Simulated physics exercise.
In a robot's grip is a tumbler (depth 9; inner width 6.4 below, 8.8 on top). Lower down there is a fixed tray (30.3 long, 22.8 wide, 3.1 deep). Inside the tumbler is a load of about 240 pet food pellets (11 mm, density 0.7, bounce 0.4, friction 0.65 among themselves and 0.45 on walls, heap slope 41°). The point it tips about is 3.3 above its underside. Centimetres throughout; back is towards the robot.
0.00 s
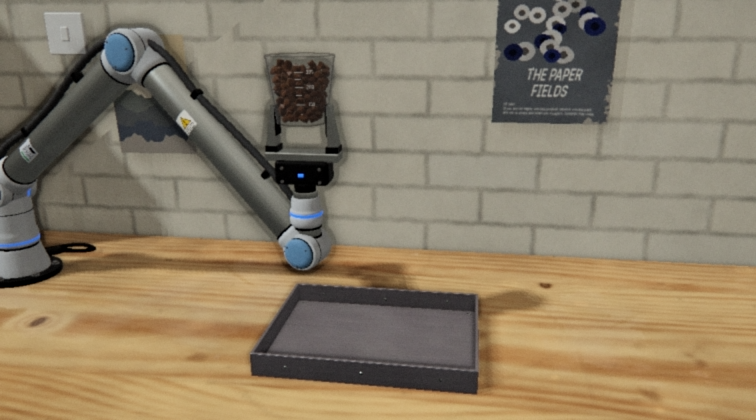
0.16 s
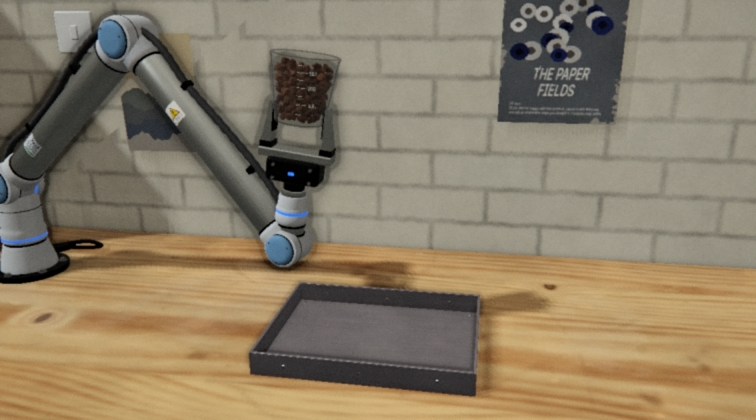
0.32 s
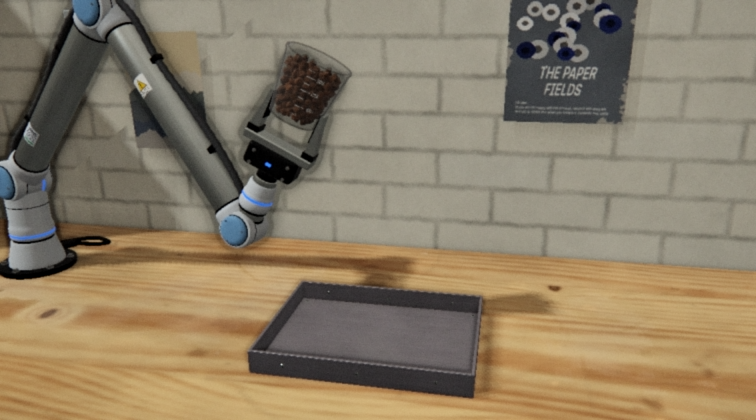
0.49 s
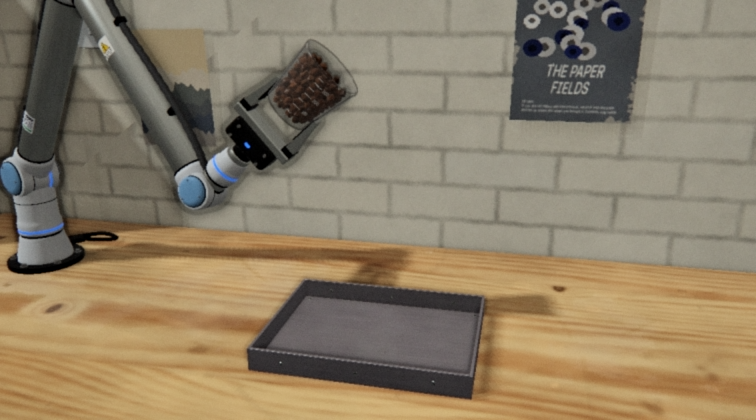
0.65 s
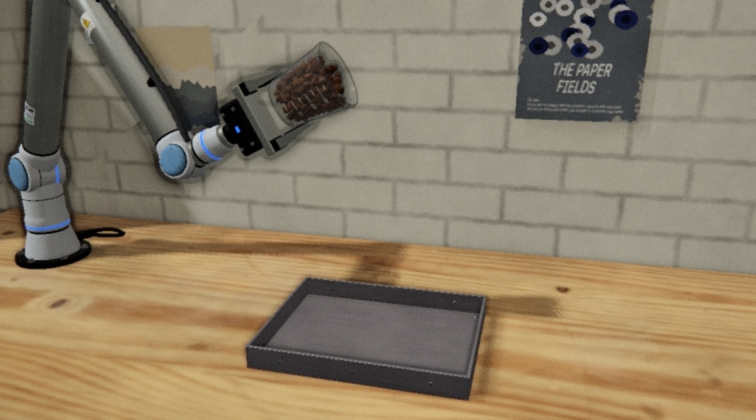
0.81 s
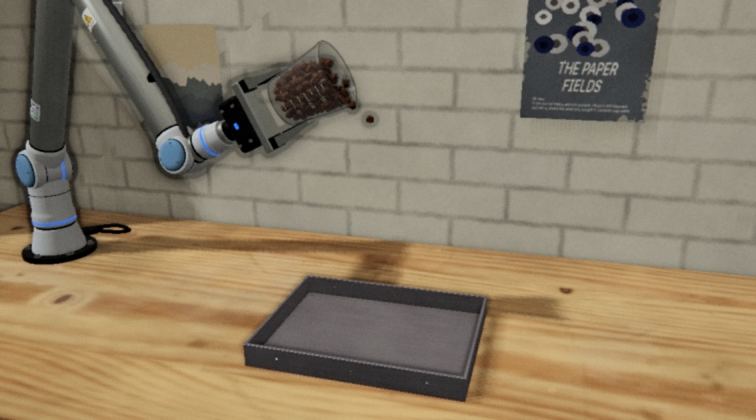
Robot arm lifting a clear tumbler of brown pellets beside a dark tray, tilting it steeply rightward until a few pellets slip out.
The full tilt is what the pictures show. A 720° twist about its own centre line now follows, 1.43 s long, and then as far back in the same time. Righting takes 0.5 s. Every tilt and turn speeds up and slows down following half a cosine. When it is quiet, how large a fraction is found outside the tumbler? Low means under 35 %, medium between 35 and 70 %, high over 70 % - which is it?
Low.
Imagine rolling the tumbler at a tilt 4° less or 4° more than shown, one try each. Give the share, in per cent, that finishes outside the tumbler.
5 % and 20 %.
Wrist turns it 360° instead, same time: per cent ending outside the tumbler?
That would come to close to 15 in a hundred.
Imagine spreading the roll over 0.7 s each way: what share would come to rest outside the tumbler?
Around 10 %.
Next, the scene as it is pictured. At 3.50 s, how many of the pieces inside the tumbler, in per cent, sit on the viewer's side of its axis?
Estimated share: About 55 %.
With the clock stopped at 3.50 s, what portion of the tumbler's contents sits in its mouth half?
It comes to around 45 per cent, more or less.
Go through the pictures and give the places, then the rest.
The first frame shows tumbler middle at (301, 90), upright; upper third of the load around (298, 73), from x 275 to 325, top at y 65; 236 in the tumbler.
The second frame shows tumbler middle at (303, 90), tipped 8°; upper third of the load around (301, 73), from x 280 to 330, top at y 60.
The third frame shows tumbler middle at (306, 90), tipped 27°; upper third of the load around (303, 74), from x 280 to 340, top at y 55.
The fourth frame shows tumbler middle at (309, 90), tipped 49°; upper third of the load around (311, 75), from x 275 to 340, top at y 55.
The fifth frame shows tumbler middle at (310, 90), tipped 62°; upper third of the load around (312, 77), from x 275 to 340, top at y 60.
The sixth frame shows tumbler middle at (309, 89), tipped 63°; upper third of the load around (311, 77), from x 275 to 370, top at y 65; 234 in the tumbler, 2 in flight or on a rim.
After 2.15 s, tipped 63°, highest piece 41 above the table; 217 in the tumbler, 15 in the tray, 4 in flight or on a rim.
After 3.50 s, tipped 63°, highest piece 41 above the table; 210 in the tumbler, 23 in the tray, 1 on the table or floor, 2 in flight or on a rim.
After 4.37 s, upright, highest piece 42 above the table; 208 in the tumbler, 27 in the tray, 1 on the table or floor.
After 5.07 s, upright, highest piece 42 above the table; 208 in the tumbler, 27 in the tray, 1 on the table or floor.
At rest, 208 in the tumbler, 27 in the tray, 1 on the table or floor. That is 12 % outside the tumbler.
